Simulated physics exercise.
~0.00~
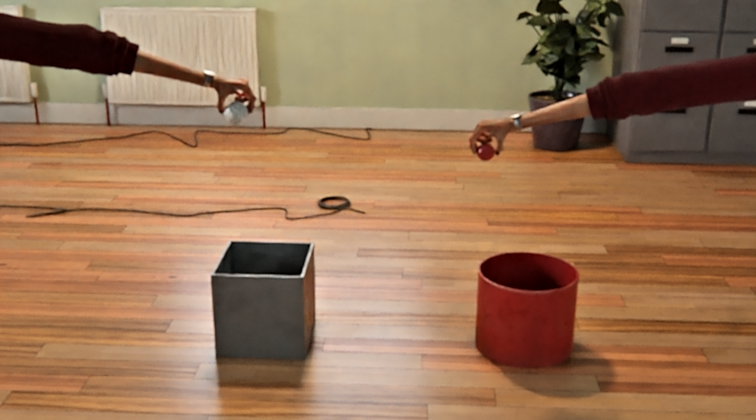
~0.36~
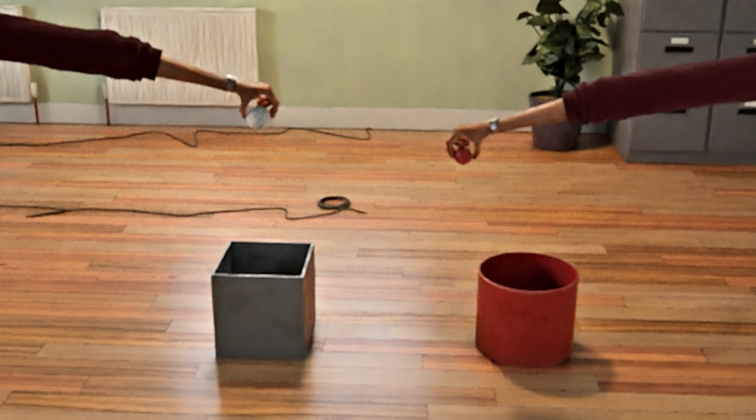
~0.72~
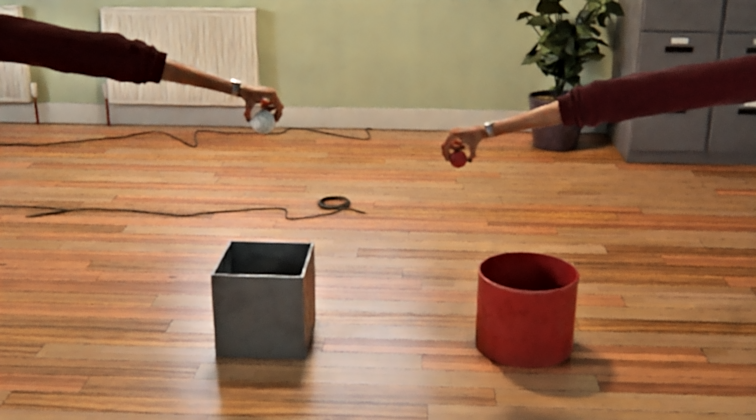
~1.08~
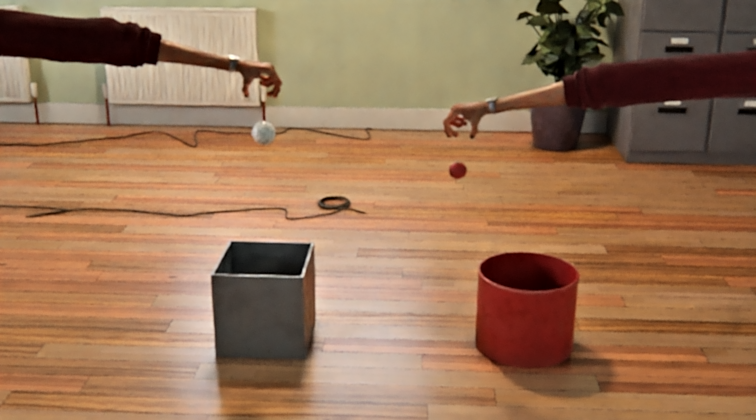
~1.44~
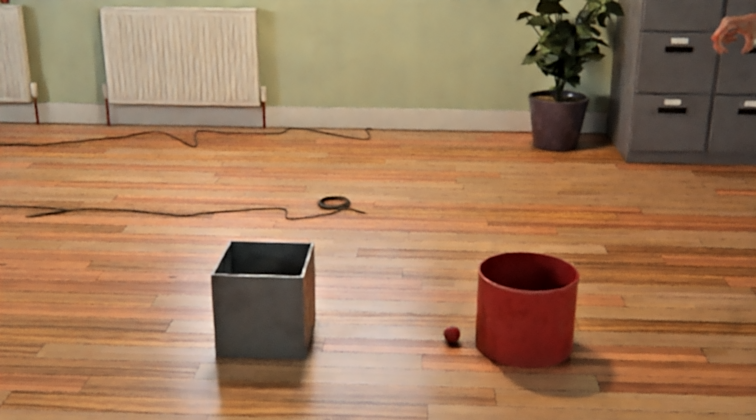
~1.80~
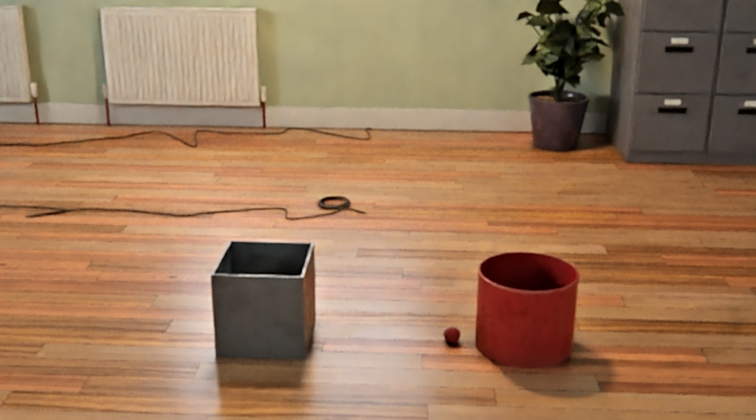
In a room with a wooden floor, a radiator and a potted plant by grey filing cabinets, two dark-sleeved arms reach in from opposite sides above a grey square crate and a red round bin. The left hand holds a pale, whitish ball-like object, and the right holds a small red one. The left hand shifts right while the right hand moves left, and both briefly settle. Then both let go and draw back as the objects drop. The pale one ends up out of sight inside the crate, while the red one misses and rests on the floor just left of the bin.
